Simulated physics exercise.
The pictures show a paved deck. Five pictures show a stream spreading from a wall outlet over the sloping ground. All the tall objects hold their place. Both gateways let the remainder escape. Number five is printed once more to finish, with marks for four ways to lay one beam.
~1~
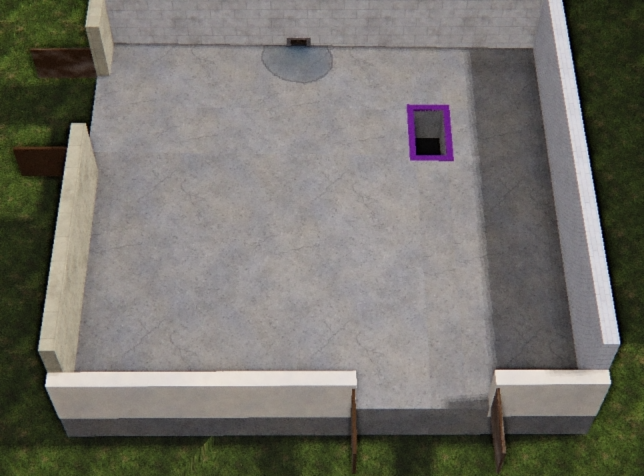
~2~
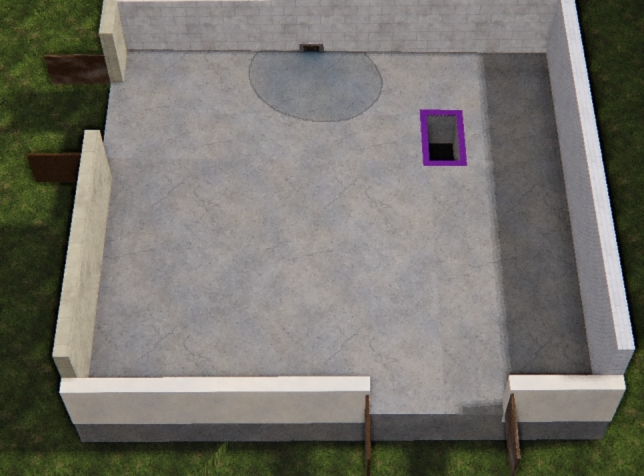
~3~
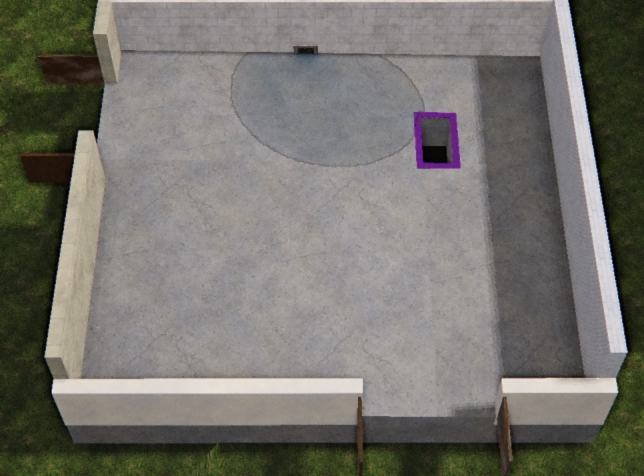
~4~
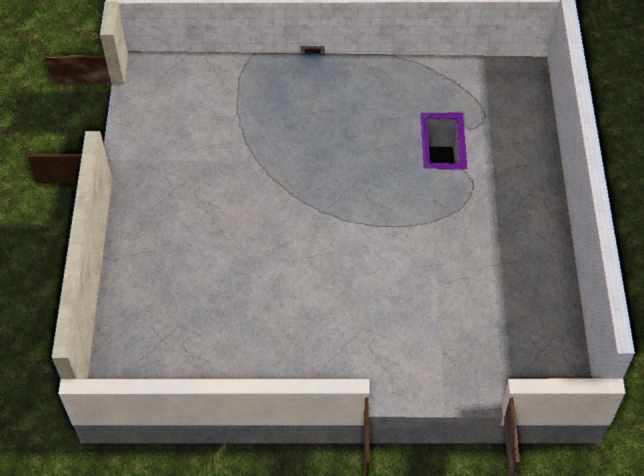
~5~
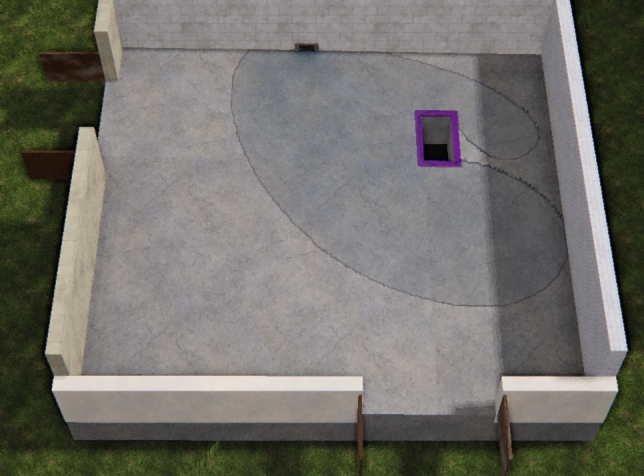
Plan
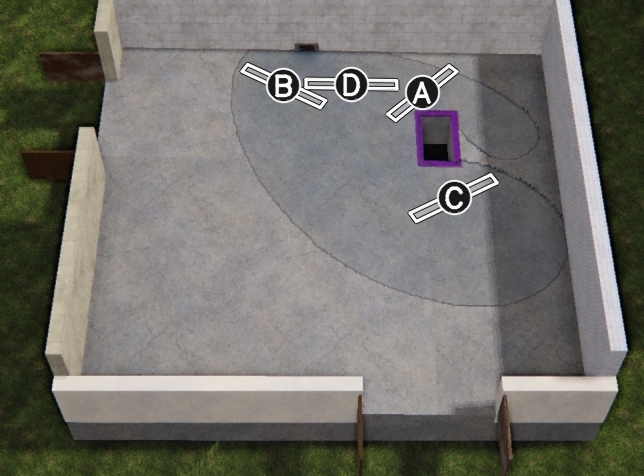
Water spreads from the back wall across the paved deck, reaching and surrounding the purple-edged drain.
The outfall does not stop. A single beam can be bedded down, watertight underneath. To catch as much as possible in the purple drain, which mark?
B is best.
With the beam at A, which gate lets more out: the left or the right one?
More leaves on the right.
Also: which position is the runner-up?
That would be C.
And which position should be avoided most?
D.
On the marked copy, A from (391, 117) to (452, 68); B from (244, 67) to (322, 104); C from (413, 217) to (494, 178); D from (306, 83) to (396, 84).
Choosing A, about 16 % of the stream runs into the purple drain, about 75 % out by the gates.
Choosing B, about 51 % of the stream runs into the purple drain, about 38 % out by the gates.
Choosing C, about 31 % of the stream runs into the purple drain, about 59 % out by the gates.
Choosing D, about 6 % of the stream runs into the purple drain, about 86 % out by the gates.
